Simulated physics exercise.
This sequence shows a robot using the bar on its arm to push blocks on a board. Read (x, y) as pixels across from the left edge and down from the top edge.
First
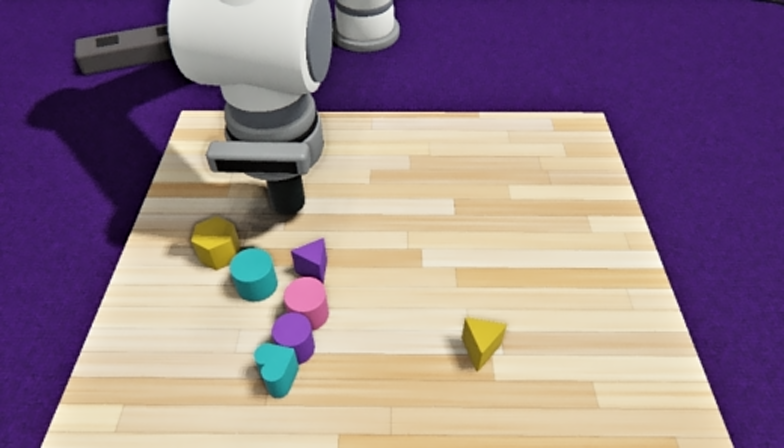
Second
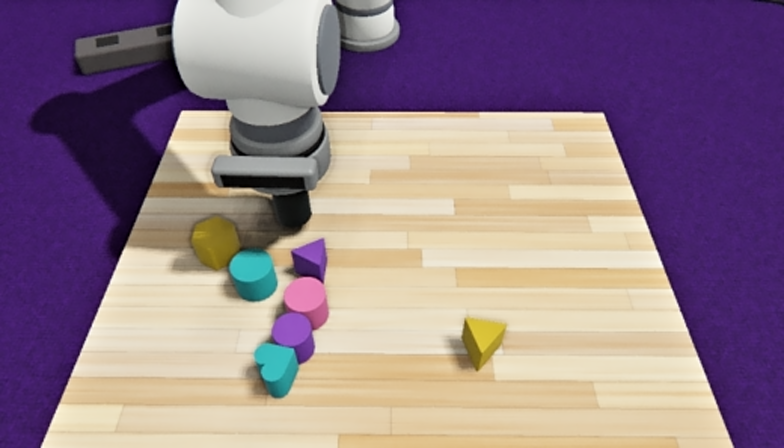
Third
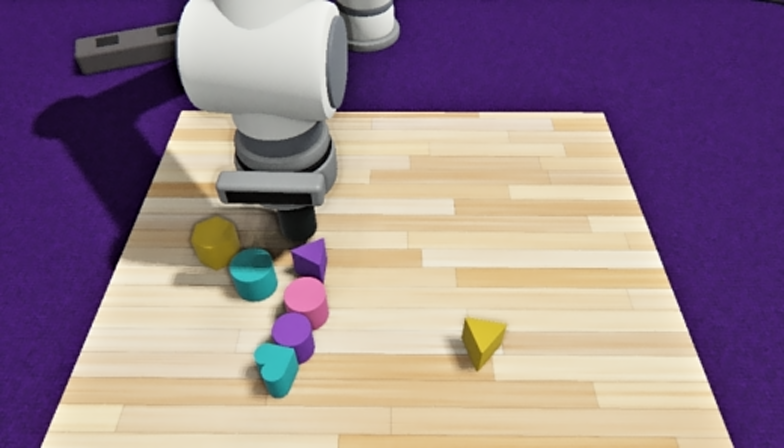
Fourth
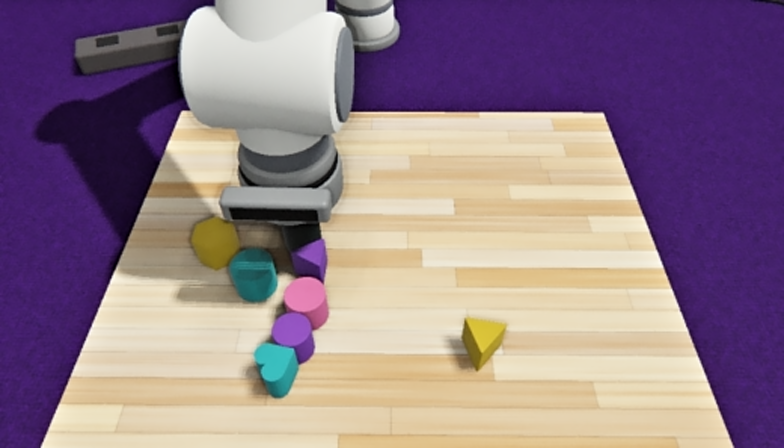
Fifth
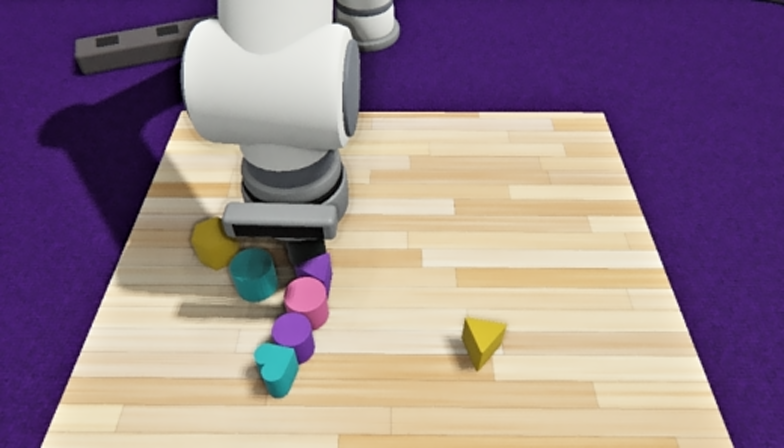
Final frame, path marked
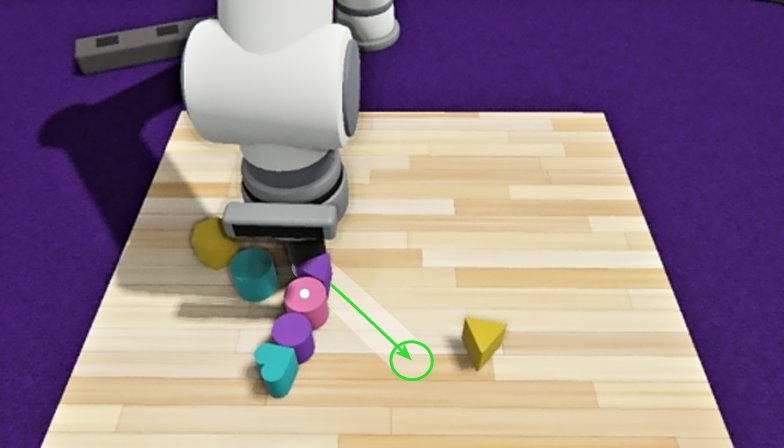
A robot arm moves down the board and nudges a purple triangular block slightly.
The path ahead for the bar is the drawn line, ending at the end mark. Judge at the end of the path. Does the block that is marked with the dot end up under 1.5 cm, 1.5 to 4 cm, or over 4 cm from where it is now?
Displaced less than 1.5 cm.
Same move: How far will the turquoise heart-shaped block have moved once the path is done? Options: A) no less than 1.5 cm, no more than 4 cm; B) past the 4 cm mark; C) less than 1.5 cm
C (less than 1.5 cm)
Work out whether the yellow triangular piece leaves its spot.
It stays.
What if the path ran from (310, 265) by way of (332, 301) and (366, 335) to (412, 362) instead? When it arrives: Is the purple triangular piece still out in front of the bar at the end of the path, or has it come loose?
It stays ahead.
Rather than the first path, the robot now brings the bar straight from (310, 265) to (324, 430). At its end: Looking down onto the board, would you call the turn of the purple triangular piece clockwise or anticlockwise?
It turns counter-clockwise.
The drawn path runs in a line from (310, 265) to (412, 360); the dot is on the pink round block.
What follows on the original path. One third of the way, bar at (341, 285); turquoise heart-shaped block at (271, 366); purple round block at (285, 334); pink round block at (307, 302); purple triangular piece at (348, 300), turned 25° clockwise.
Two thirds of the way, bar at (376, 317); turquoise heart-shaped block at (271, 366); purple round block at (285, 334); pink round block at (307, 302); purple triangular piece at (373, 335), turned 40° clockwise.
At the end, bar at (412, 351); turquoise heart-shaped block at (271, 366); purple round block at (285, 334); pink round block at (307, 302); purple triangular piece at (380, 355), turned 75° clockwise; yellow triangular piece not moved.
